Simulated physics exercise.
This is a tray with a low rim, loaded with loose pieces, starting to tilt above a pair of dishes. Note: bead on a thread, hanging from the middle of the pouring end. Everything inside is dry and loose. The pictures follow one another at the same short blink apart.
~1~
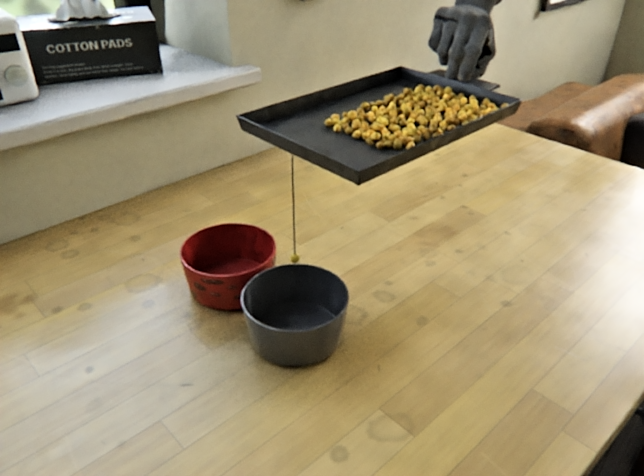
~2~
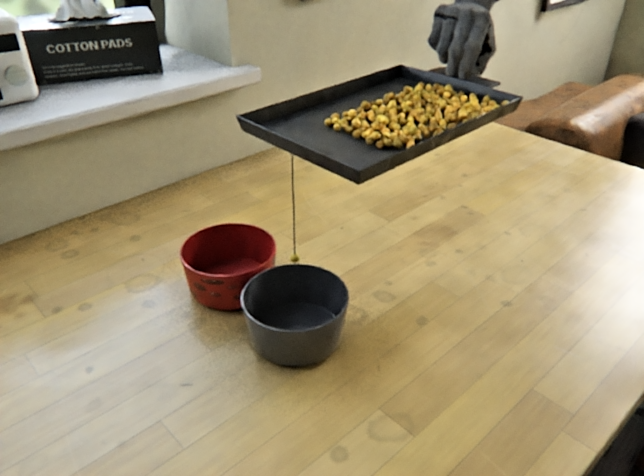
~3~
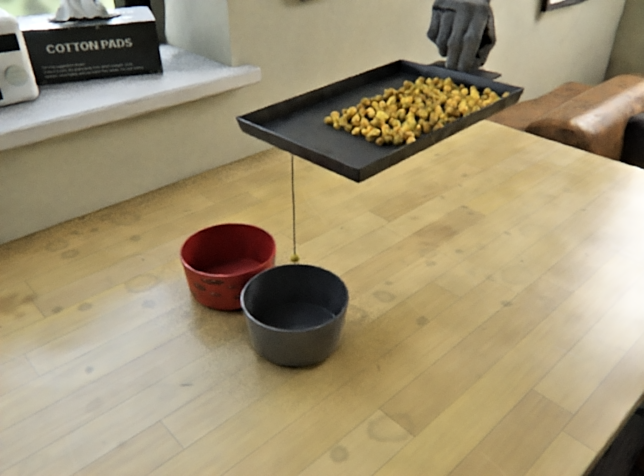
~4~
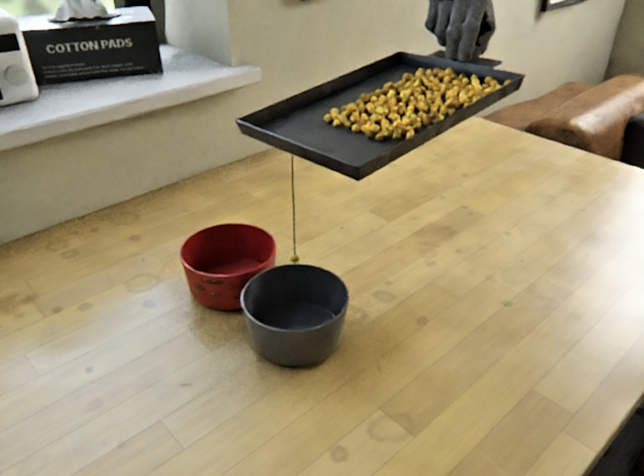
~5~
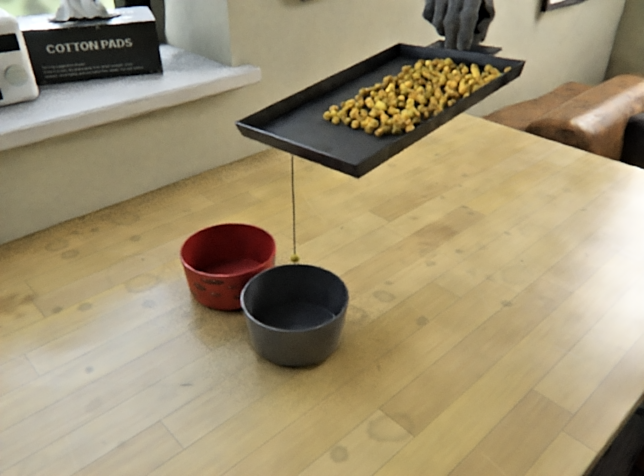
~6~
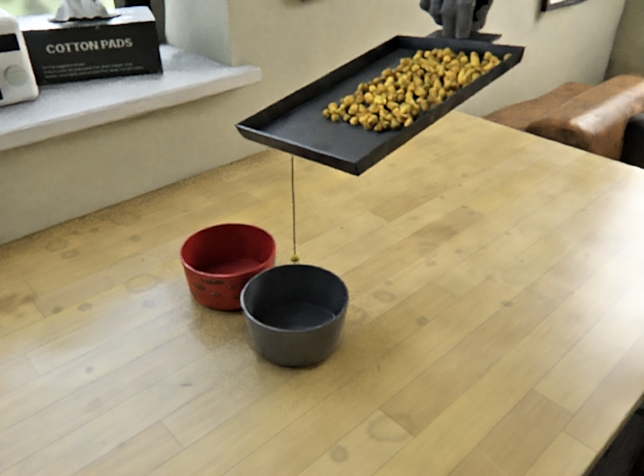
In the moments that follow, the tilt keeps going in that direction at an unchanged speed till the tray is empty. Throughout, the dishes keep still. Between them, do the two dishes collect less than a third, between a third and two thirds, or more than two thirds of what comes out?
The catch totals above the two-thirds mark.
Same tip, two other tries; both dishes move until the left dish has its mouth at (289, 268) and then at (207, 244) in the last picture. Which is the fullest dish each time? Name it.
Attempt 1: The one on the left side. Attempt 2: The one on the left side.
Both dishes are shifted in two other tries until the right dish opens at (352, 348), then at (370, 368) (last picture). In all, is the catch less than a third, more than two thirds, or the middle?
Position 1 - under a third; position 2 - under a third.
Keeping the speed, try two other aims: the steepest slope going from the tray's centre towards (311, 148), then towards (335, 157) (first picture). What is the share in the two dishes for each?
Roughly 70 % in the first case and 70 % in the second.
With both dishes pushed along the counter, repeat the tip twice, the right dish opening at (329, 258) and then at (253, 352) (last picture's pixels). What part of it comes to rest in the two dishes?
Close to 30 in a hundred first, close to 10 in a hundred second.
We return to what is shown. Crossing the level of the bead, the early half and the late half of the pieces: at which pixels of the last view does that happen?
Starting near (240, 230), moving on to near (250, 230).
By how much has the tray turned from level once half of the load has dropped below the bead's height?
Roughly 105 degrees of turn.
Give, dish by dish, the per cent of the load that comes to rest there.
Left dish: 90 per cent; right dish: 10 per cent.
Just after the last frame, tray tipped steeply; almost all on the tray; just a few in the left dish; just a few in the air.
A moment on, tray tipped right over; the larger part on the tray; about a tenth in the left dish; just a few outside both; just a few in the air.
Further on, tray tipped past a quarter turn; about a tenth in the right dish; almost all in the left dish; about a tenth outside both; just a few in the air.
When it is over, tray tipped past a quarter turn; about a tenth in the right dish; almost all in the left dish; about a tenth outside both; just a few in the air.
